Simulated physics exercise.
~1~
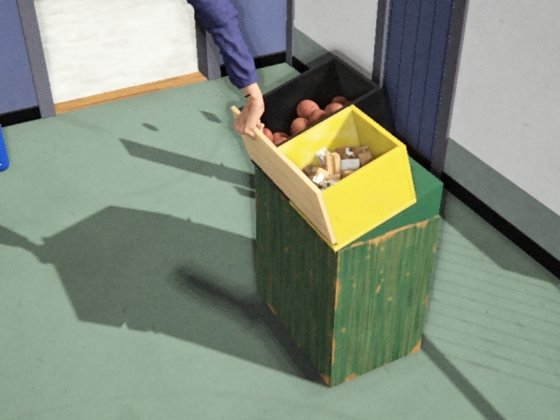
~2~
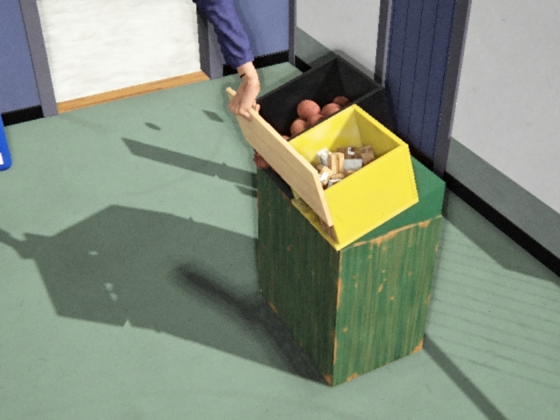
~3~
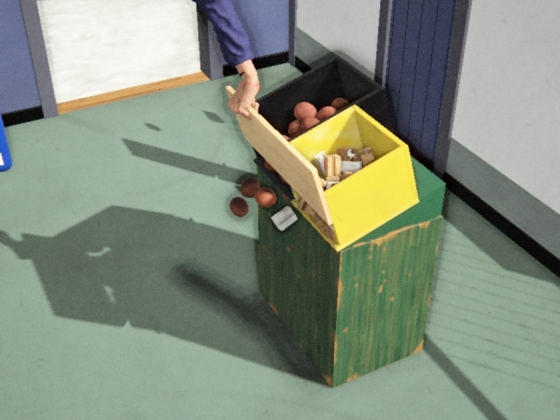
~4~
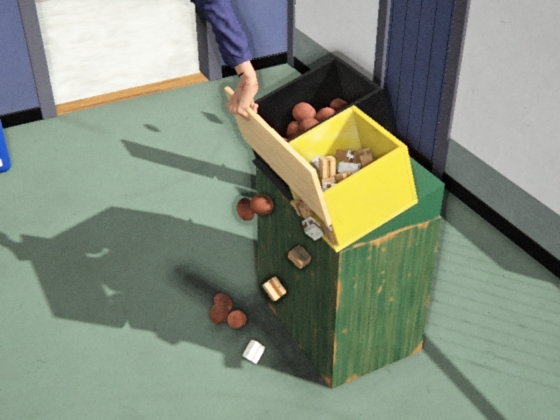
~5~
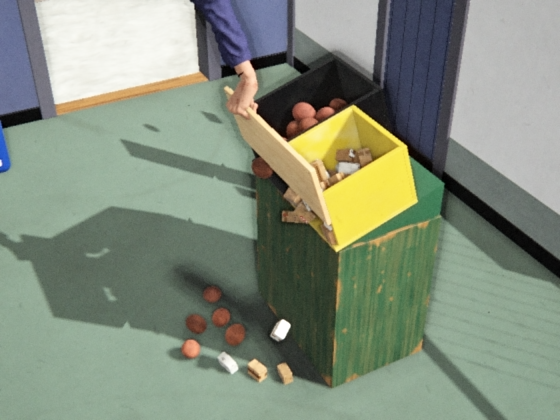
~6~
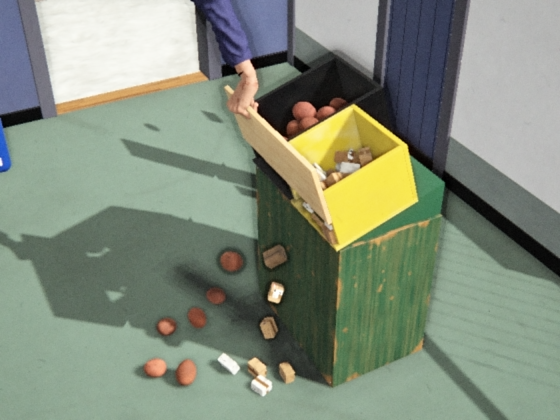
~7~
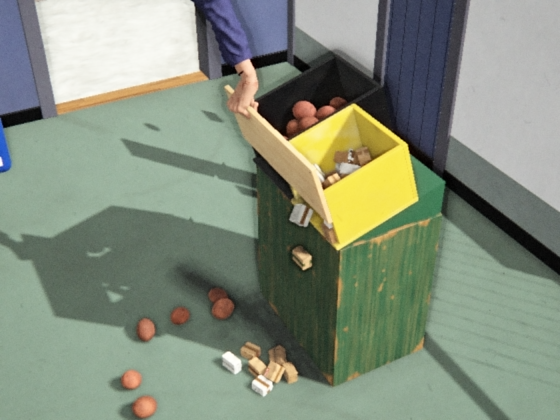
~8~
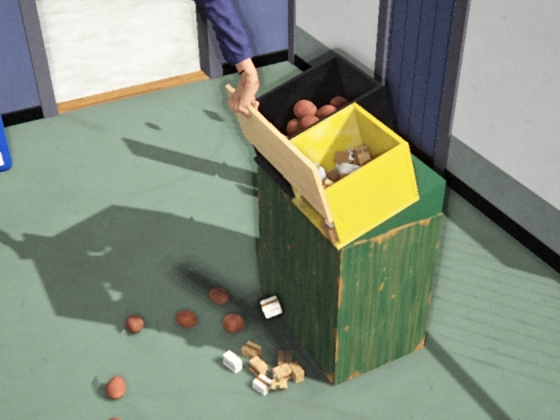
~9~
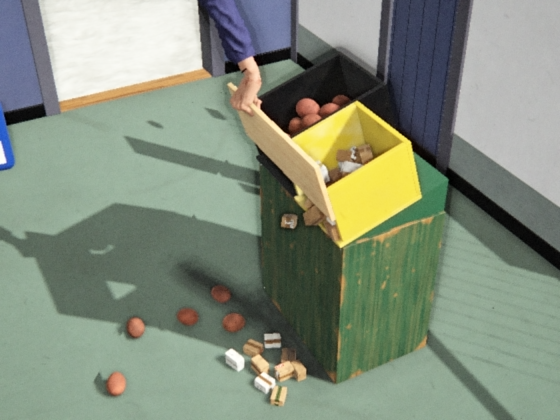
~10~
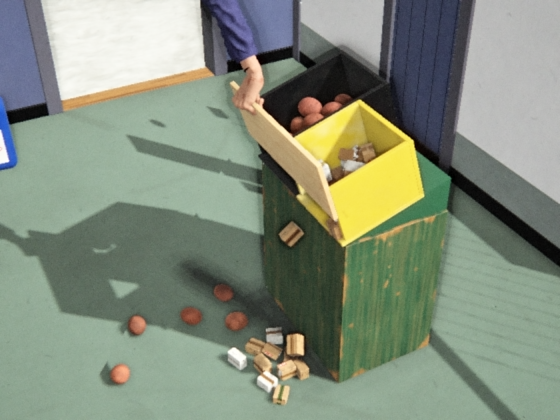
Small blocks and reddish balls spilling from yellow and black bins as a hand lifts the wooden gate, settling scattered below.
